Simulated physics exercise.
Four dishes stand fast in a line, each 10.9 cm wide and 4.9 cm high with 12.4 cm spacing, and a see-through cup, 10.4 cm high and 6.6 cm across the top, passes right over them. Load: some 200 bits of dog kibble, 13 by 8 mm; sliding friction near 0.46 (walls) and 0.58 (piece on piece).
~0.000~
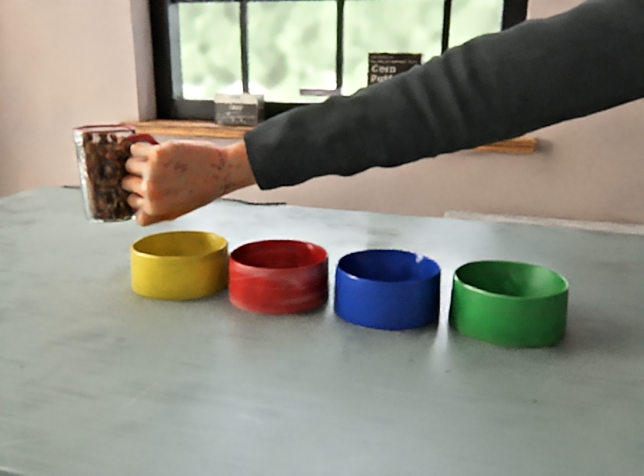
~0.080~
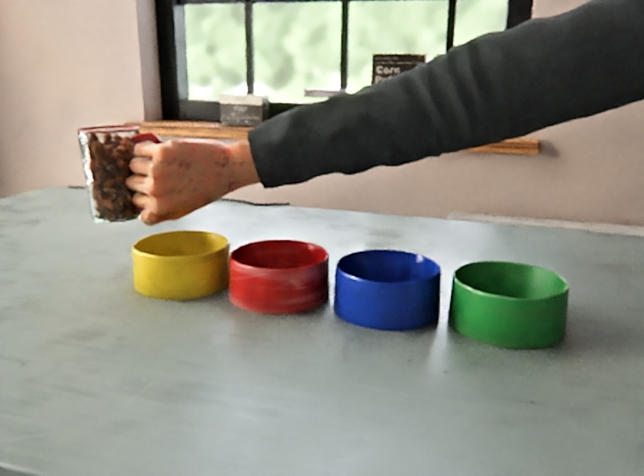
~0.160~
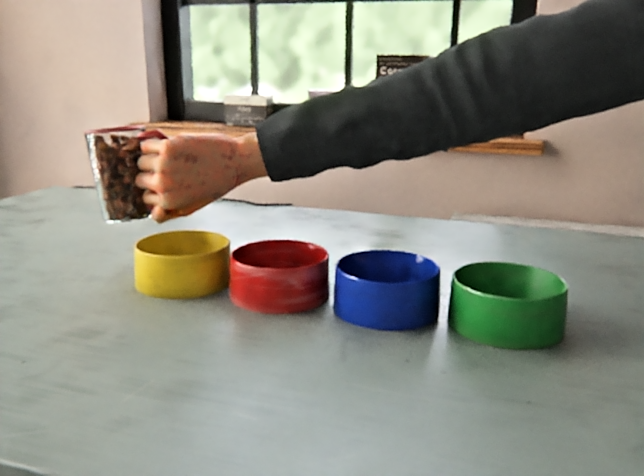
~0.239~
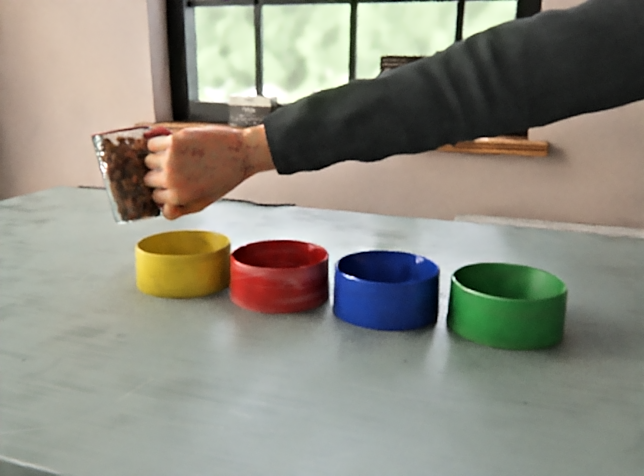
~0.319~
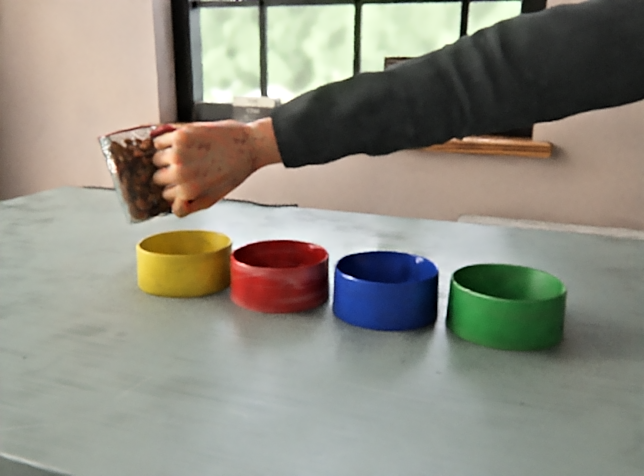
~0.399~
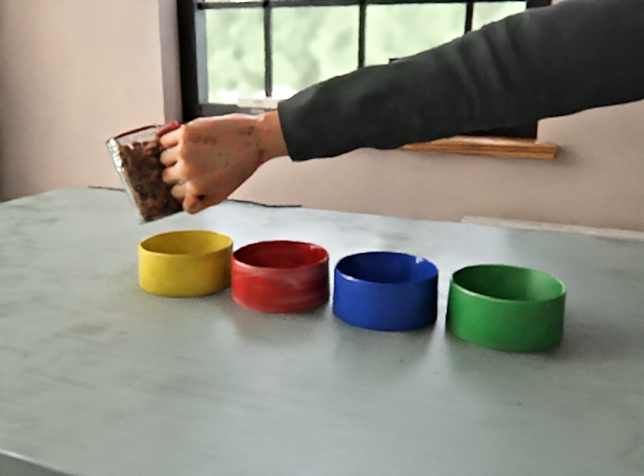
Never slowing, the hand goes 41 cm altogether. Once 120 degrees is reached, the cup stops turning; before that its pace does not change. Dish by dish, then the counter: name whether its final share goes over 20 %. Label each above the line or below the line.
Red dish: Above the line; blue dish: Below the line; green dish: Below the line; yellow dish: Below the line; counter: Below the line.
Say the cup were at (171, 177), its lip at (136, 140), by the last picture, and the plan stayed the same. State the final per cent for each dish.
In the end red holds 0, blue holds 100, green holds 0, yellow holds 0.
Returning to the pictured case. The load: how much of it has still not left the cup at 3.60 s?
Roughly 0 per cent of the load.
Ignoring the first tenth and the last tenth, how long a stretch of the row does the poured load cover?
8 cm, roughly.
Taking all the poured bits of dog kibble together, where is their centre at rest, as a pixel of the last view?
Close to pixel (285, 280).
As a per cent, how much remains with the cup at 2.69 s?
It works out to about 0 per cent of the load.
After 1.77 s, tilt 97 degrees; cup holds 95 %, yellow 5 %.
Then, at 2.69 s, tilt 120 degrees; cup holds 0 %, red 85 %, yellow 5 %.
After 3.60 s, tilt 120 degrees; cup holds 0 %, red 85 %, yellow 5 %.
At rest (3.9 s), red 85 %, blue 0 %, green 0 %, yellow 5 %, counter 5 %.
